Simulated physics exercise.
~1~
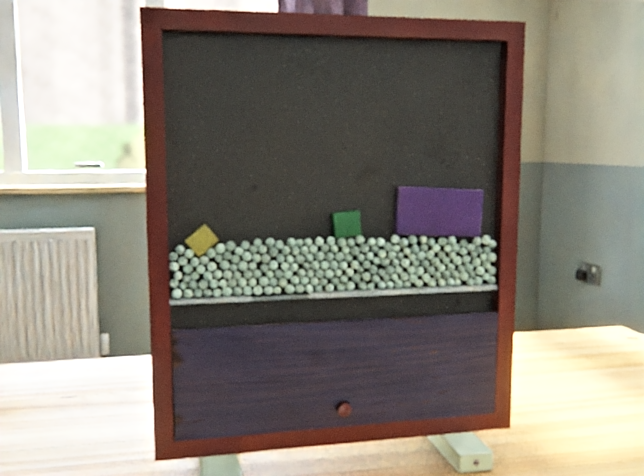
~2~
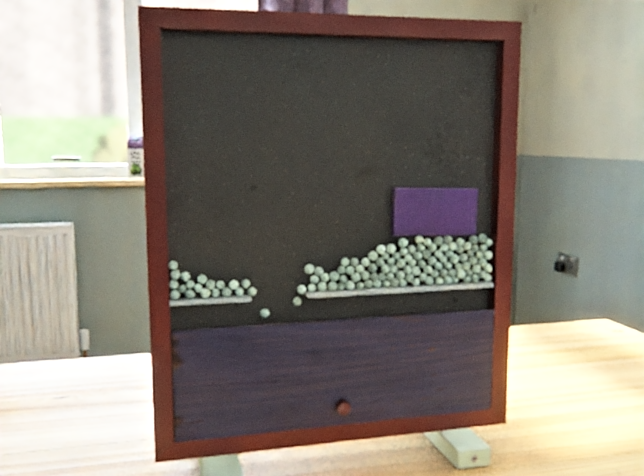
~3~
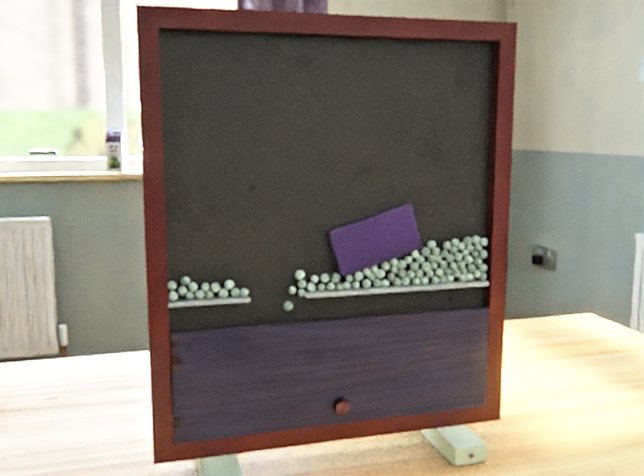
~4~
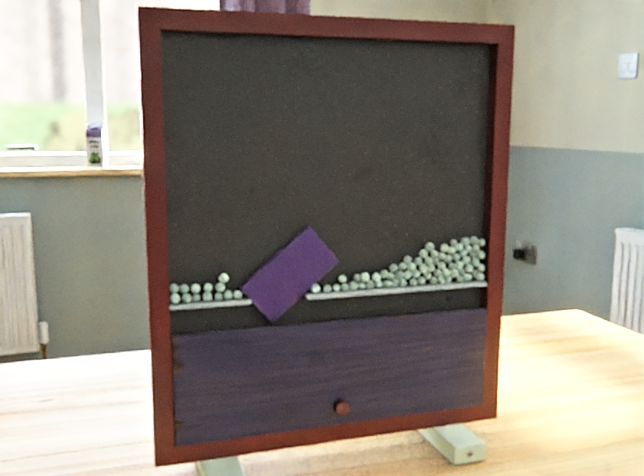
Pale green balls draining through a floor gap, yellow and green blocks disappearing, purple block sliding left and settling tilted across it.
